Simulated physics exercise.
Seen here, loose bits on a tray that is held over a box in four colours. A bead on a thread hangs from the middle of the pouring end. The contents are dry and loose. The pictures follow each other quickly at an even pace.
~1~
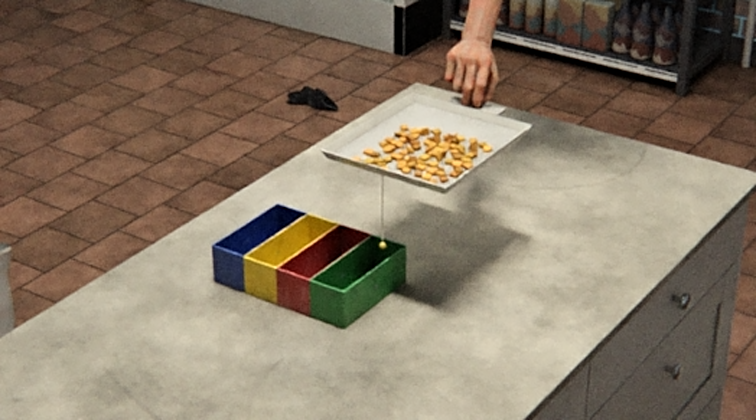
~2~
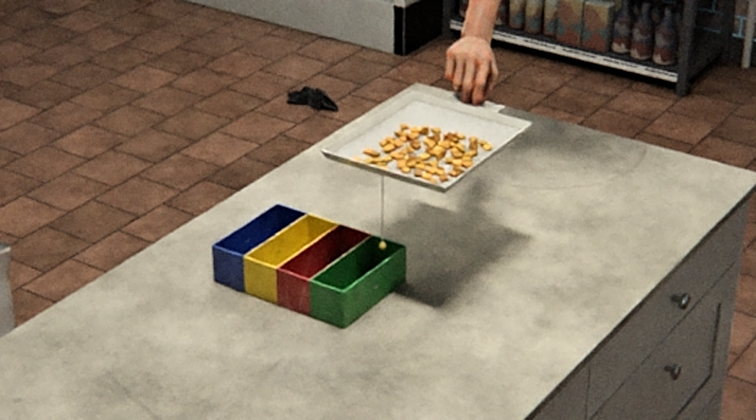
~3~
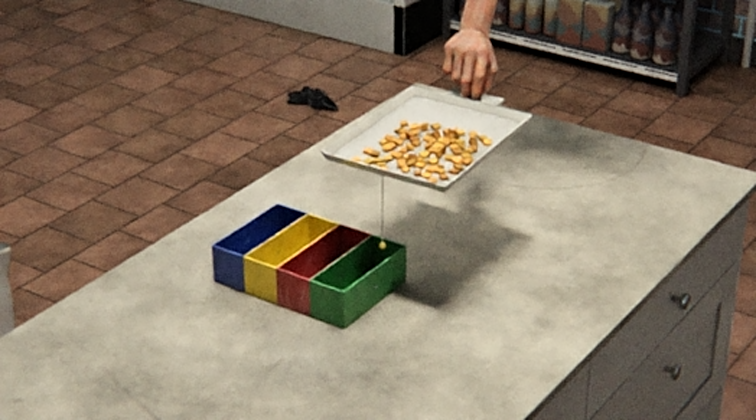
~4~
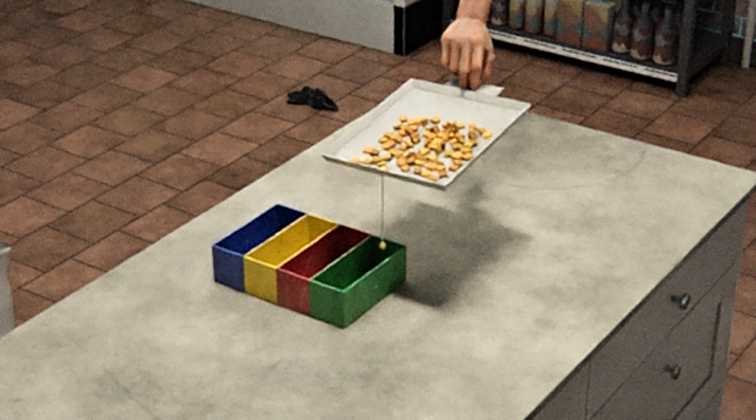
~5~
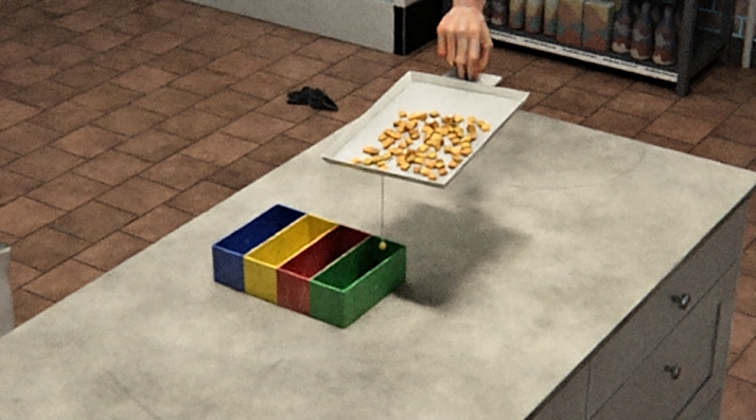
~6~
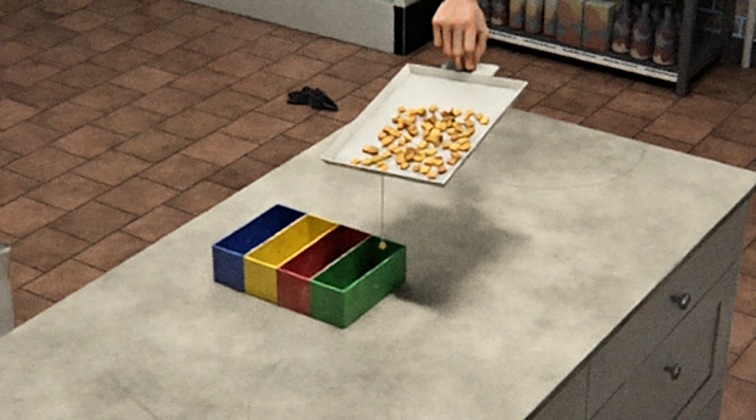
We see a hand holding a tray of small golden pieces above a box with blue, yellow, red and green sections; the hand gradually raises the tray's far end, tilting it toward its left corner, and the pieces shift slightly.
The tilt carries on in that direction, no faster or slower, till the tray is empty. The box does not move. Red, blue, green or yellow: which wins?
The red one ends fullest.
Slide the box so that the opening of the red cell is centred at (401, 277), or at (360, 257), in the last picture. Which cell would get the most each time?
In turn: That blue cell; the yellow cell.
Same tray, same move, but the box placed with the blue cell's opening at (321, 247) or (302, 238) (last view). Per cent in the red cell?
In turn 10 and 30 in a hundred.
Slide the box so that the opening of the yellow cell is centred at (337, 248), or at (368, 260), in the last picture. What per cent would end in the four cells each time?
About 100 and 80 per cent.
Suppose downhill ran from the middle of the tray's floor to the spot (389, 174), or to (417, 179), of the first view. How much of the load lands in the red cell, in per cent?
First some 10, then 0 per cent.
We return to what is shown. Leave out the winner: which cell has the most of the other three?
It is that green cell.
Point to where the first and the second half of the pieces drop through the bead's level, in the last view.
Early half (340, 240), late half (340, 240).
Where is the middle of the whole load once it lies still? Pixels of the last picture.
At about (334, 283).
Just after the last frame, tray tipped steeply; almost all on the tray; just a few falling or outside the box.
A moment on, tray tipped right over; roughly a quarter on the tray; roughly a quarter in the red cell; roughly a quarter in the green cell; about a tenth in the yellow cell; roughly a quarter falling or outside the box.
Further on, tray tipped past a quarter turn; roughly half in the red cell; roughly a third in the green cell; about a tenth in the yellow cell; about a tenth falling or outside the box.
When it is over, tray tipped past a quarter turn; roughly half in the red cell; roughly a third in the green cell; about a tenth in the yellow cell; not one in the blue cell; about a tenth outside the box.
